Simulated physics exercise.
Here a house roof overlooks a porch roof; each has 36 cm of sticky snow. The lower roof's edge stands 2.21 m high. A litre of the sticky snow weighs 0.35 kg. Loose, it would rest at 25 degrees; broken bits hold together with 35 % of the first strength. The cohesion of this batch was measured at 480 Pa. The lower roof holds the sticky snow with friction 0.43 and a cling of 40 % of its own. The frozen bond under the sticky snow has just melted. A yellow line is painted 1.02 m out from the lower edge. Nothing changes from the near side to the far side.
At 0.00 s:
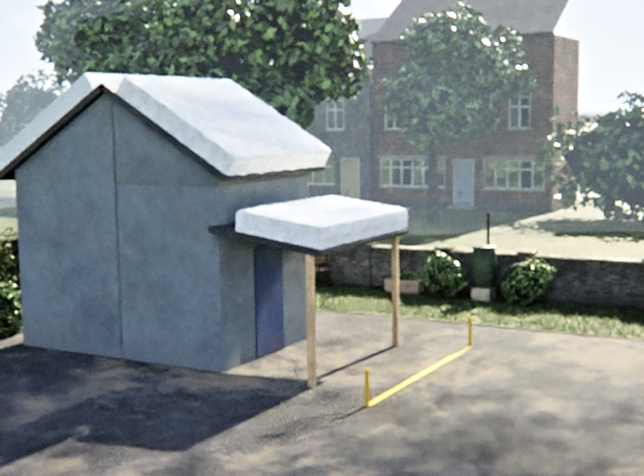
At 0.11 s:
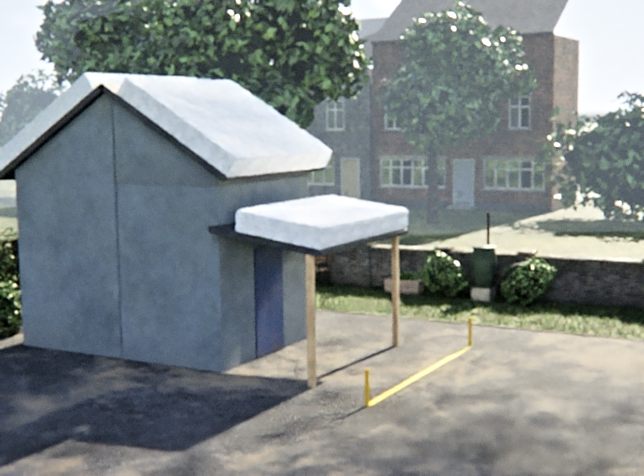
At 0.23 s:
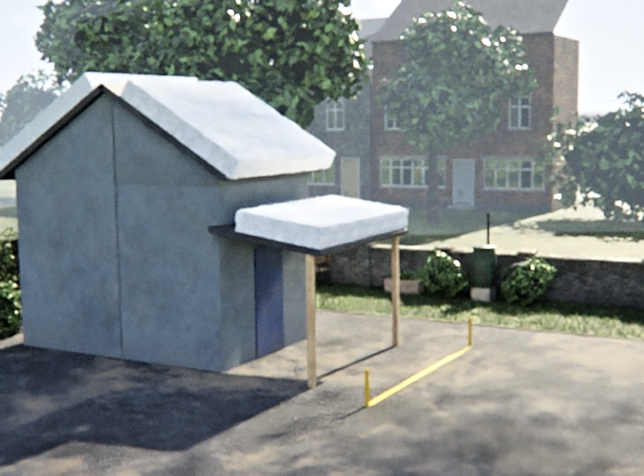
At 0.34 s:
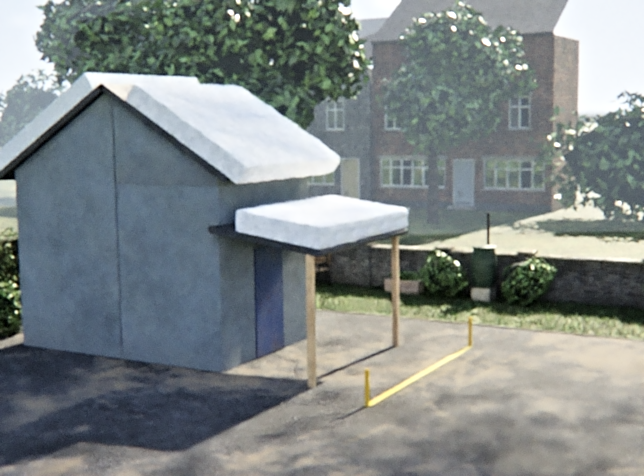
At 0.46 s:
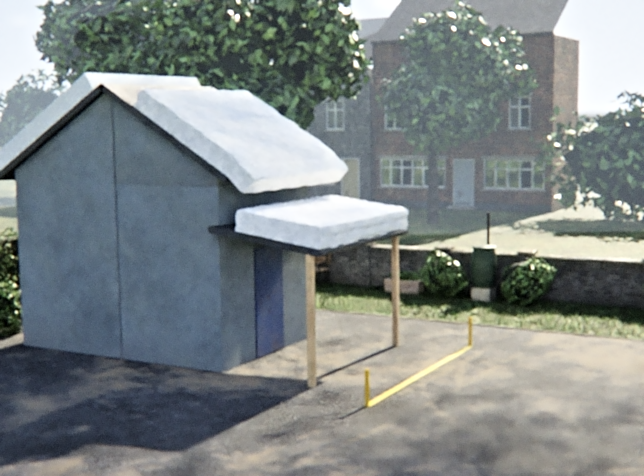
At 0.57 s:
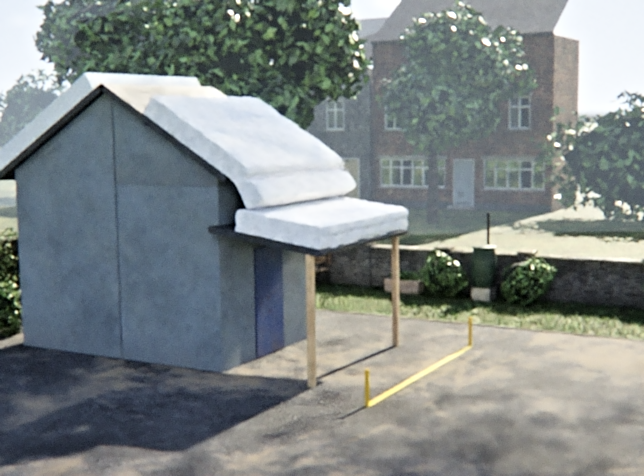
Snow on the shed's upper roof slides down to the right, bending over the porch roof's snow.
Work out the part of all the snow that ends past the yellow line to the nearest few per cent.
Expect roughly 40 %.
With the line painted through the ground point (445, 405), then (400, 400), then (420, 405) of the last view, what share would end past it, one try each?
In turn about 18 %, 35 %, 25 %.
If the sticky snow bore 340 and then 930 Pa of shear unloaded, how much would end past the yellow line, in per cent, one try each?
In that order: 45 %, 25 %.
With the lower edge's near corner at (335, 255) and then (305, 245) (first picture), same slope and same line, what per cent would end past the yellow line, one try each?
In that order: 30 %, 45 %.
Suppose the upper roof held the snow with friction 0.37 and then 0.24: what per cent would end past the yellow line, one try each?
In turn about 16 %, 30 %.
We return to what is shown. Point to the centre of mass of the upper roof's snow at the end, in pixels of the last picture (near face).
Near (379, 336).
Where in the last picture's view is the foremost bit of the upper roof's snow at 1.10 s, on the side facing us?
At about (325, 224).
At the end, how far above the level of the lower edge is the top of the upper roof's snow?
Roughly 0.6 m.
By 1.10 s, none is below the lower edge and 0 % is past the line.
By 1.74 s, 34 % is below the lower edge and 16 % is past the line.
By 2.37 s, 56 % is below the lower edge and 39 % is past the line.
By 3.00 s, 58 % is below the lower edge and 40 % is past the line.
By 3.30 s, at the end, 58 % is below the lower edge and 40 % is past the line.
